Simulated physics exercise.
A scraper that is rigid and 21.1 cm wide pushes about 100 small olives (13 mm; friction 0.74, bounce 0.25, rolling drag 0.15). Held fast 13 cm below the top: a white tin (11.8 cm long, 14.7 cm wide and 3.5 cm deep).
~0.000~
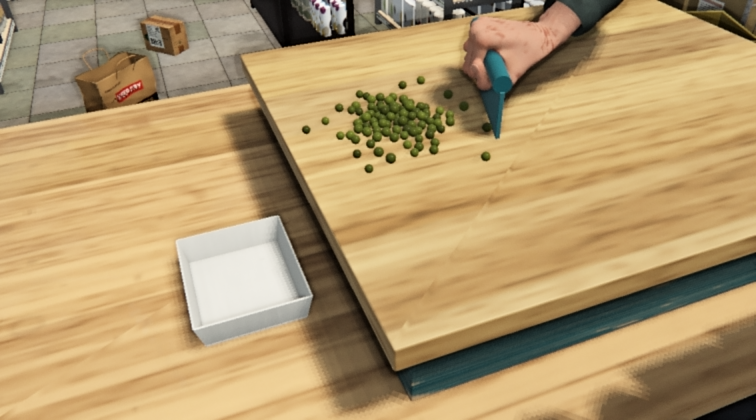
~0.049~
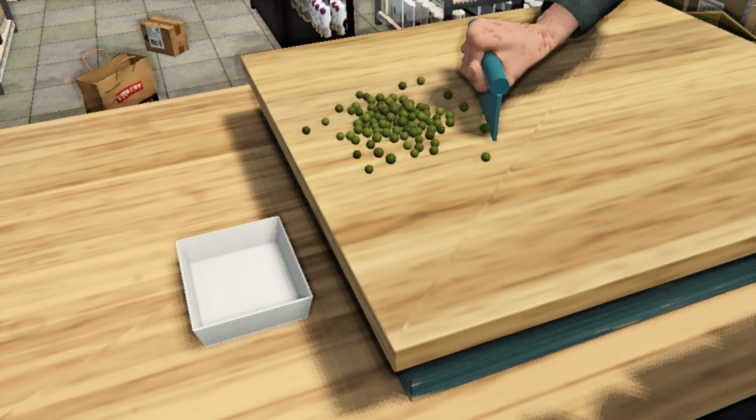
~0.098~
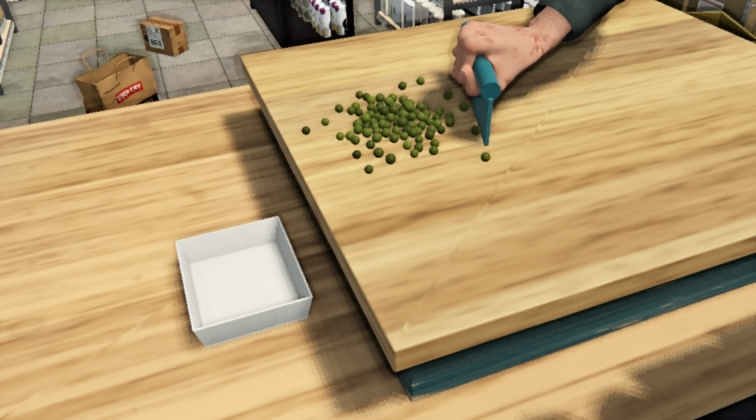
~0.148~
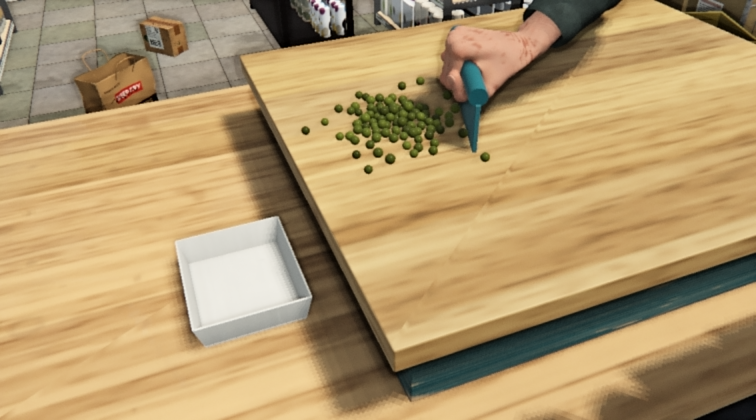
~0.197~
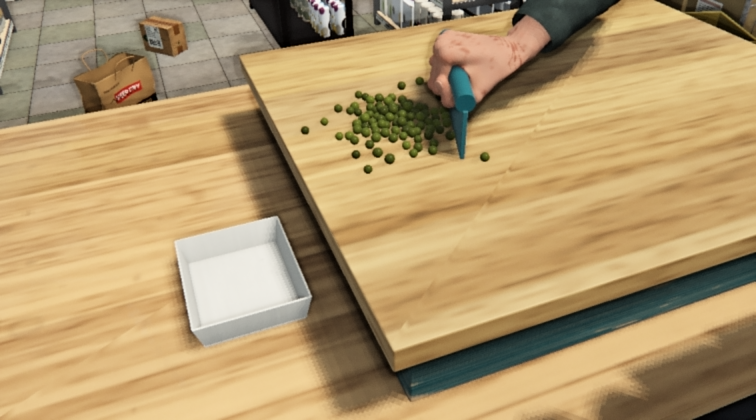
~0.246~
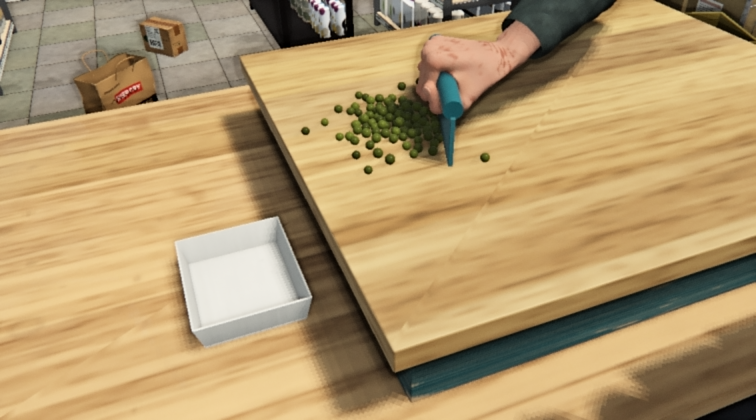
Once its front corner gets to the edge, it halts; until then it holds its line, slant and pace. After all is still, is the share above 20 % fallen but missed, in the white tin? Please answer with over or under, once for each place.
Fallen but missed, under; white tin, under.
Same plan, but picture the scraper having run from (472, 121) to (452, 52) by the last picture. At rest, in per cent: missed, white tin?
Missed 5, white tin 0.
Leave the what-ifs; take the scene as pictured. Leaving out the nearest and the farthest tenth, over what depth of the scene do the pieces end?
Close to 18 cm front to back.
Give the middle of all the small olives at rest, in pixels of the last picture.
Somewhere near pixel (314, 135).
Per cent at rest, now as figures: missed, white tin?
10 per cent is missed, and the white tin gets 5 per cent.
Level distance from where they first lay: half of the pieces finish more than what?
Around 10 centimetres.
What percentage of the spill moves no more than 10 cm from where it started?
Something like 40 in a hundred.
Then, at 0.47 s, scraper 19 cm from its start, spill 17 cm wide; still on top 100 %.
After 0.70 s, scraper 27 cm from its start, spill 19 cm wide; off the edge, not caught 5 %, still on top 95 %.
After 0.90 s, scraper 27 cm from its start, spill 20 cm wide; white tin 5 %, off the edge, not caught 10 %, still on top 85 %.
In the end, at 1.4 s, white tin 5 %, fallen but missed 10 %, still on top 85 %.
